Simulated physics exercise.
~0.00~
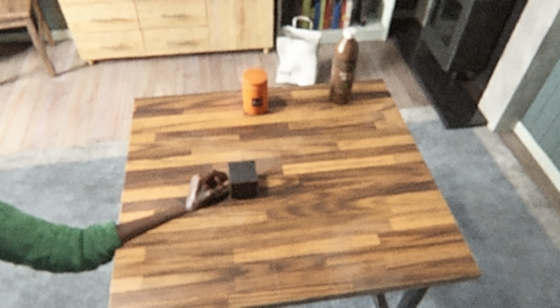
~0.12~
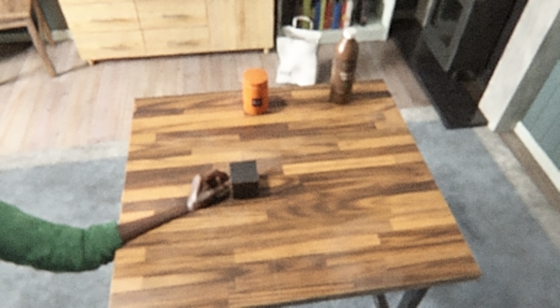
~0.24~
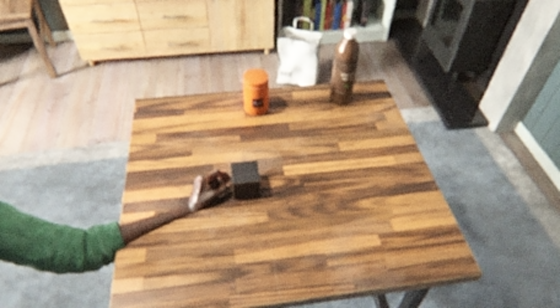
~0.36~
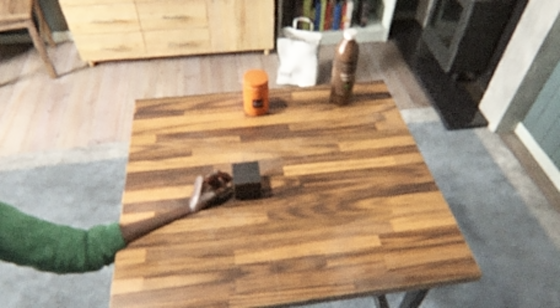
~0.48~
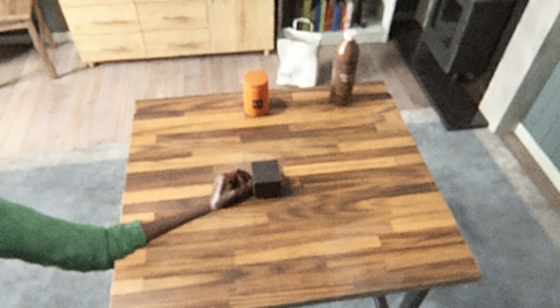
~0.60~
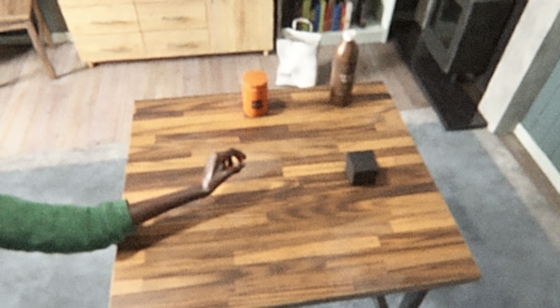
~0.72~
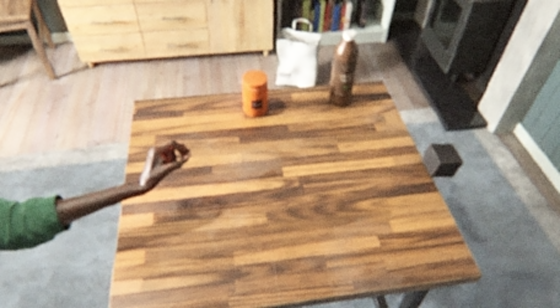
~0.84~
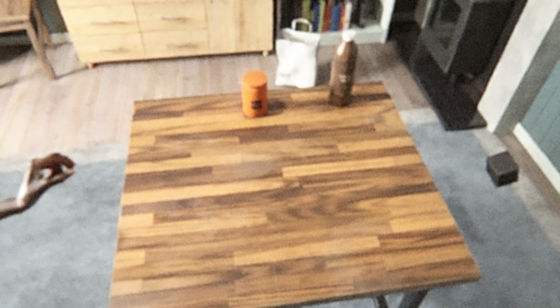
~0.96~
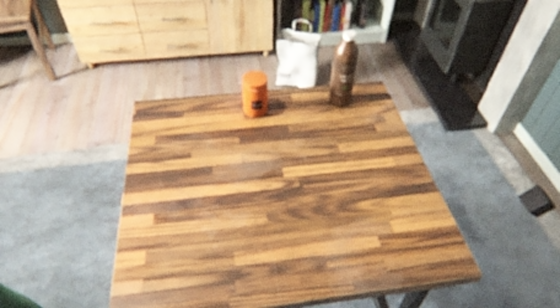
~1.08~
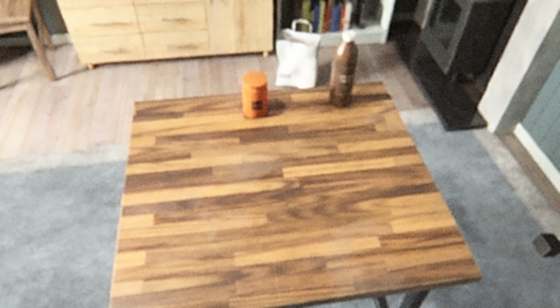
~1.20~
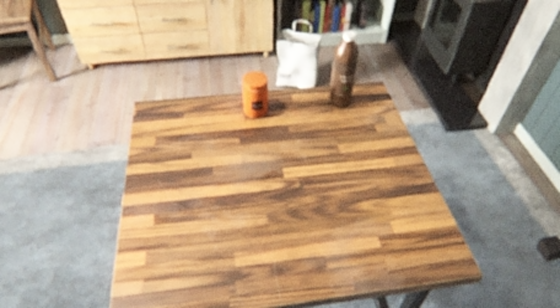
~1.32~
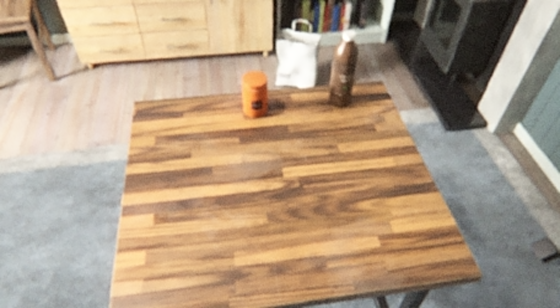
In a living room with a wooden floor and grey rug, a slightly swaying view looks down on a striped wooden table, with pale drawers and a white bag behind it. An orange jar and a brown bottle stand near the far edge, while a hand in a green sleeve rests beside a black block left of the centre. The hand pushes the block to the right, lets go and draws back to the left. The block slides across the tabletop, leaves the right edge and drops, turning as it goes. It ends on the floor at the far right, while the jar and bottle stay in place.
